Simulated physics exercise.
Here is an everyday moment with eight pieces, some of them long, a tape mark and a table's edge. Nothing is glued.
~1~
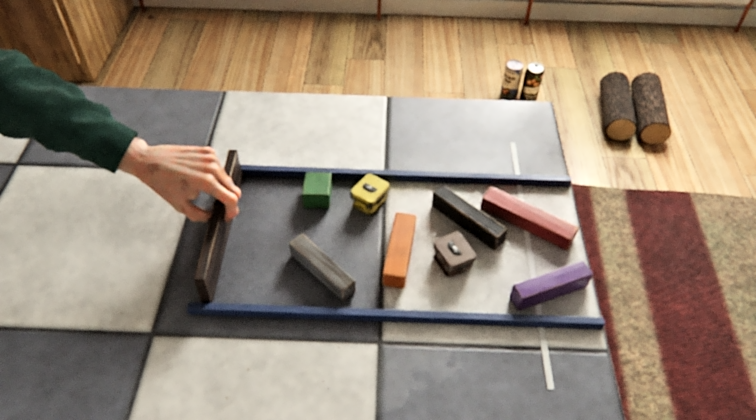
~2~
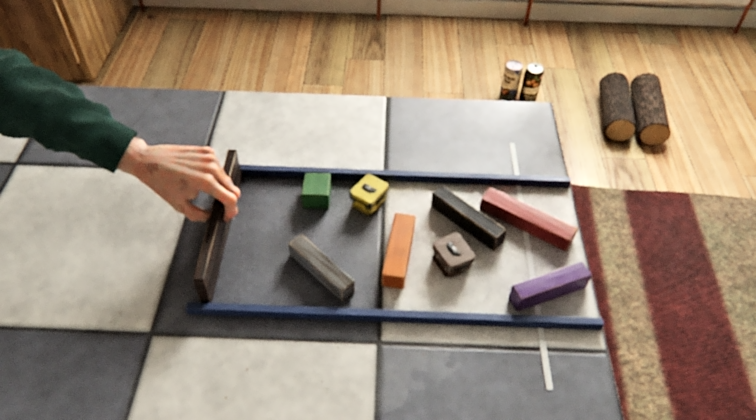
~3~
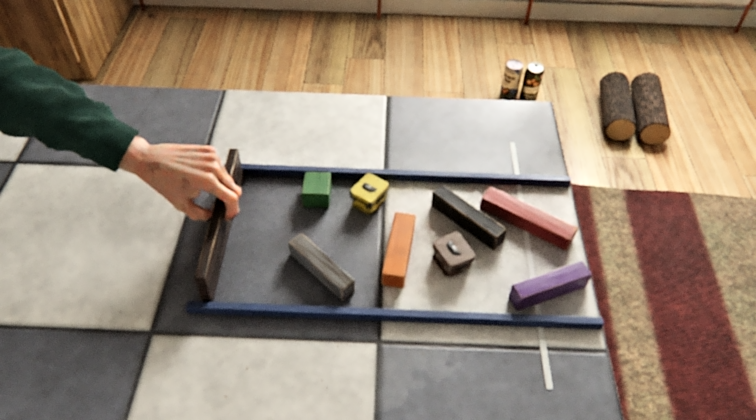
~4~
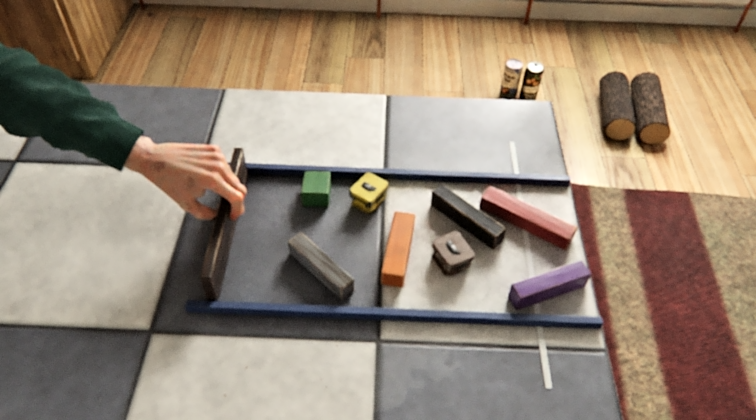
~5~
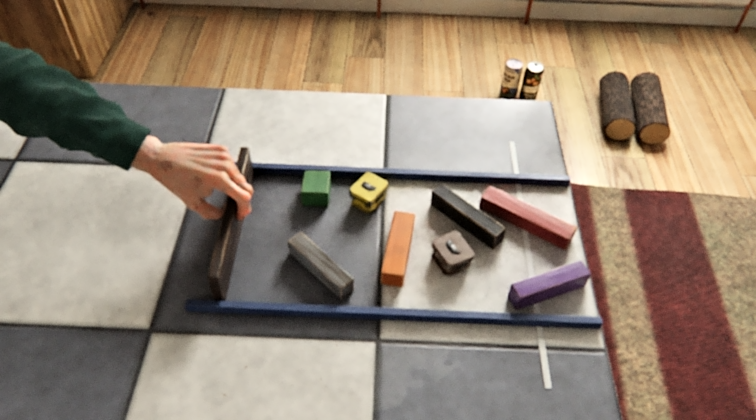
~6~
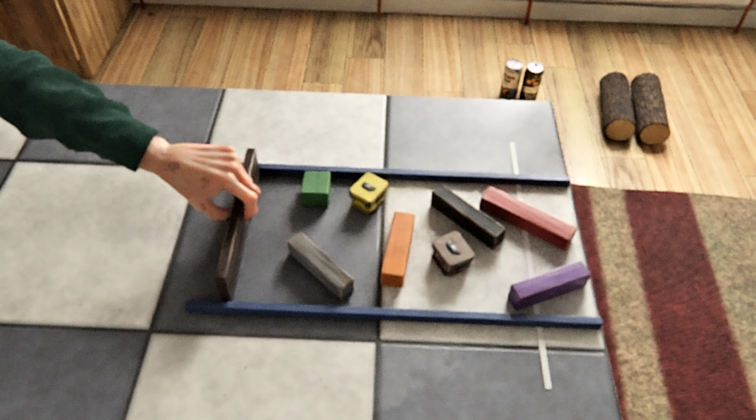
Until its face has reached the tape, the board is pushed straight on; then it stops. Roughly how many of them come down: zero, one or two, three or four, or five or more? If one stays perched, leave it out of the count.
One or two.
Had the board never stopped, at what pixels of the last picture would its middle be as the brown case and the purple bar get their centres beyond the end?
I'd put it close to (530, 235), and close to (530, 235) for the other one.
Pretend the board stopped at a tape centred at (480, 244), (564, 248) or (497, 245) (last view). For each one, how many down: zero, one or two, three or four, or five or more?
In order of the places: None at all; five or more; none.
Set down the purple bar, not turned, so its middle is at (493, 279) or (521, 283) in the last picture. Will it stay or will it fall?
Purple bar - first try is safe, second try is safe.
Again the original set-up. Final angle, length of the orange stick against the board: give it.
Close to 0°.
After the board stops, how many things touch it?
2 are in contact with it.
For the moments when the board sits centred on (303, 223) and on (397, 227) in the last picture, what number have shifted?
The count is 2 at the first point and 6 at the second.
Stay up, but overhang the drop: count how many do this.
I'd put it at 2.
Soon after, none off yet; purple bar at rest near (549, 285); red bar at rest near (527, 217); black stick at rest near (467, 216).
Then, none off yet; purple bar at rest near (549, 285); red bar moving near (530, 215); black stick moved a little near (488, 217).
Further on, none off yet; purple bar at rest near (551, 287); red bar moved a little near (570, 217); black stick moved about its own width near (553, 222).
At rest, the number that fall off is one or two; fallen, black stick and red bar.
